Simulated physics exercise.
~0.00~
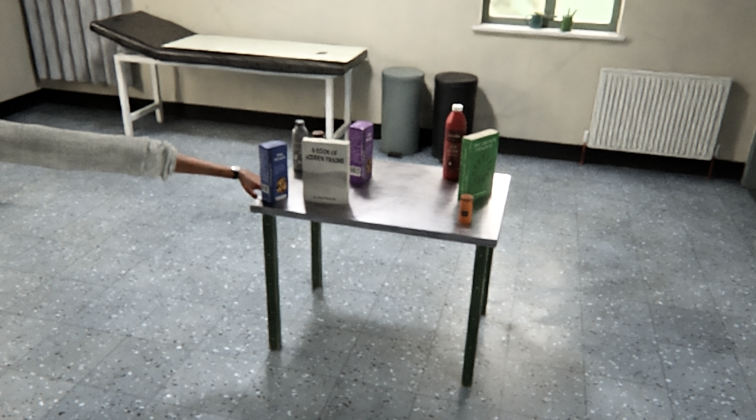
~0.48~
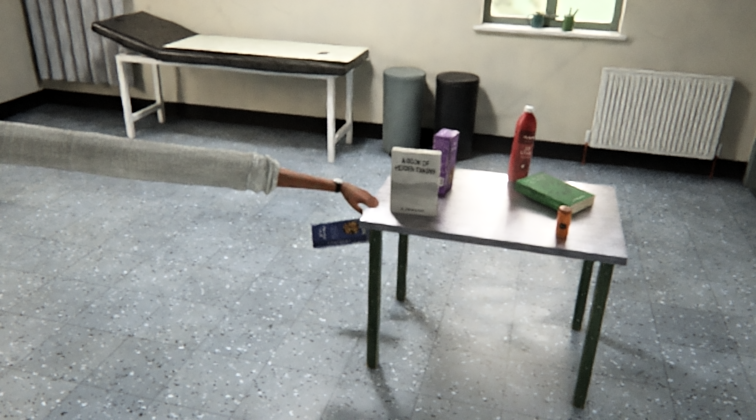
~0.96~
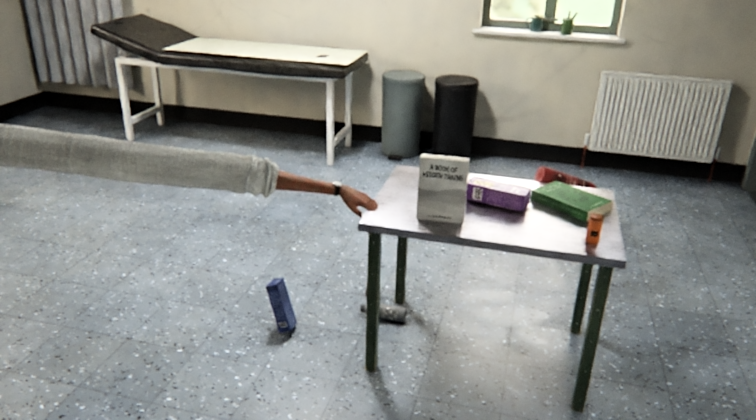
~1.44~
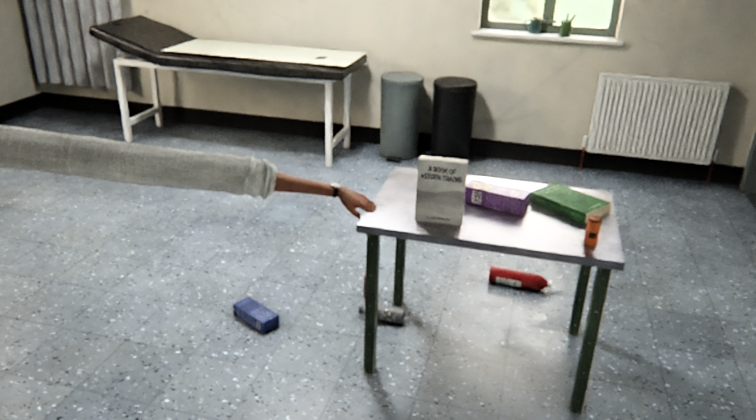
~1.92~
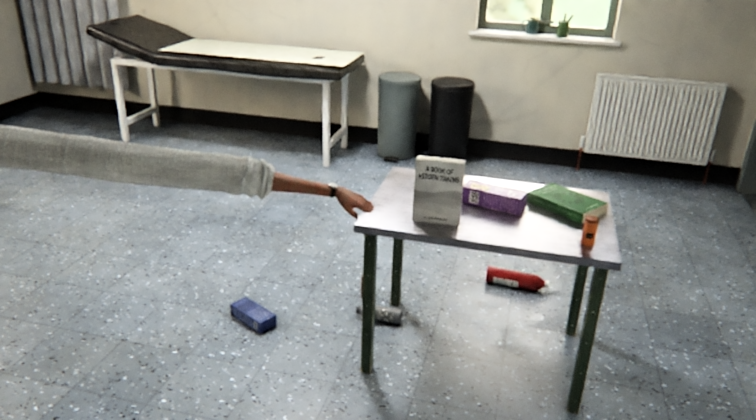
An outstretched arm shoved a small table to the right, toppling the green book, a purple carton and a red bottle, which rolled off and landed on the floor with a blue carton and grey bottle, while the white book stayed upright.
